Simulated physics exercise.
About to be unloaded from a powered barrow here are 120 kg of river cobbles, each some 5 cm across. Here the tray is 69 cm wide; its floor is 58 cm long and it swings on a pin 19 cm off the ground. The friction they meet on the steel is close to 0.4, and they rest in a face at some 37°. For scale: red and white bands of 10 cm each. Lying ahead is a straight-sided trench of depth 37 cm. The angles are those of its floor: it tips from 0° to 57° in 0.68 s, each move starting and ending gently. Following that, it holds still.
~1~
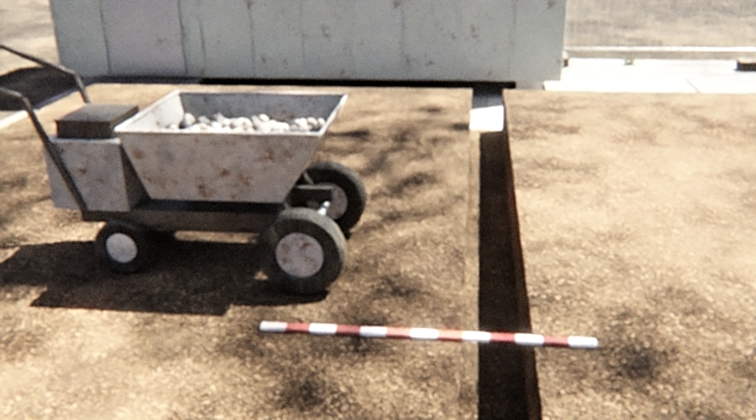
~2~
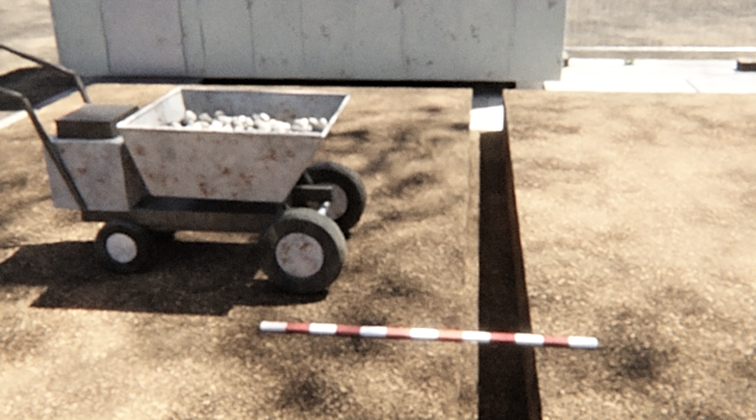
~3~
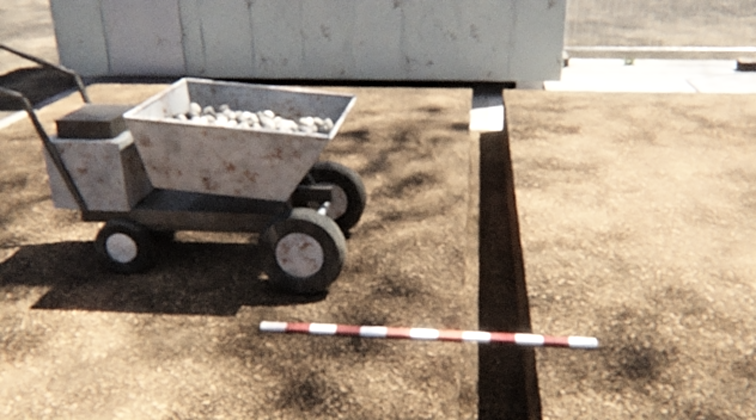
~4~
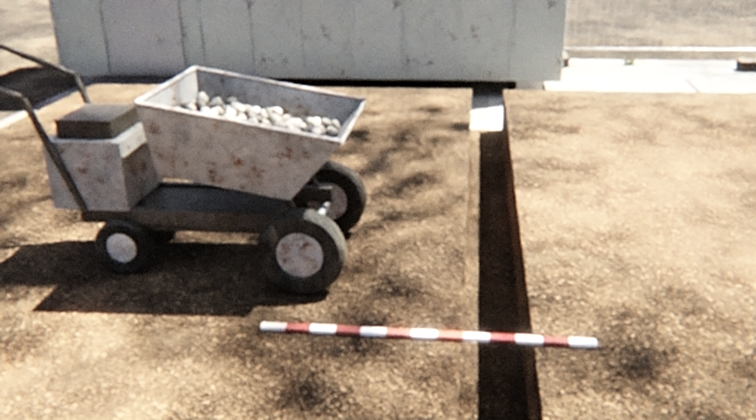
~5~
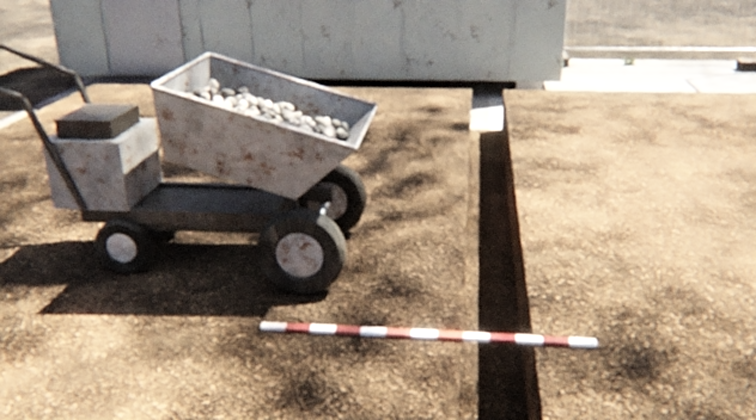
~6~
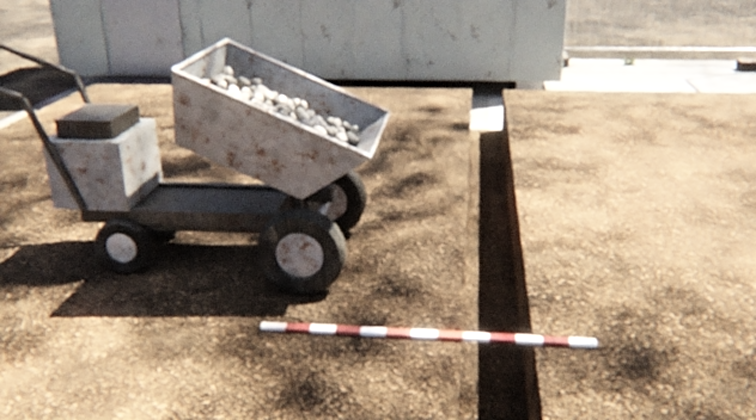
On a patch of brown dirt in front of a grey wall, a weathered powered barrow full of pale rounded stones stands left of a narrow trench, near a red and white striped pole. Its tray starts level, then tilts steadily toward the right, the rear end rising while the wheels stay put.
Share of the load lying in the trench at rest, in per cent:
34 per cent.
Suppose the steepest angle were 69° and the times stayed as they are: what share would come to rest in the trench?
It would be near 70 per cent.
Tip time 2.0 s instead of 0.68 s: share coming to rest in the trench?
It would come to roughly 15 per cent.
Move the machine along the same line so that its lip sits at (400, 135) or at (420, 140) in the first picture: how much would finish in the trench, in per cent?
Result: Close to 10 then close to 5 per cent.
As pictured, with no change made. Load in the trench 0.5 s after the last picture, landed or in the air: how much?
About 0 per cent by then.
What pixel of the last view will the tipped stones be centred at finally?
Roughly (492, 327), I'd say.
Then, 0.2 s after the last picture the floor is at 48°, 100 % in the tray; the foremost stones are at (381, 174).
Then, 0.5 s after the last picture the floor is at 57°, 97 % in the tray, 3 % short of the trench; the foremost stones are at (456, 202).
Then, 0.8 s after the last picture the floor is at 57°, 67 % in the tray, 8 % short of the trench, 23 % in the trench, 2 % past the trench; the foremost stones are at (575, 280).
Then, 2.8 s after the last picture the floor is at 57°, 56 % in the tray, 7 % short of the trench, 34 % in the trench, 2 % past the trench; the foremost stones are at (715, 287).
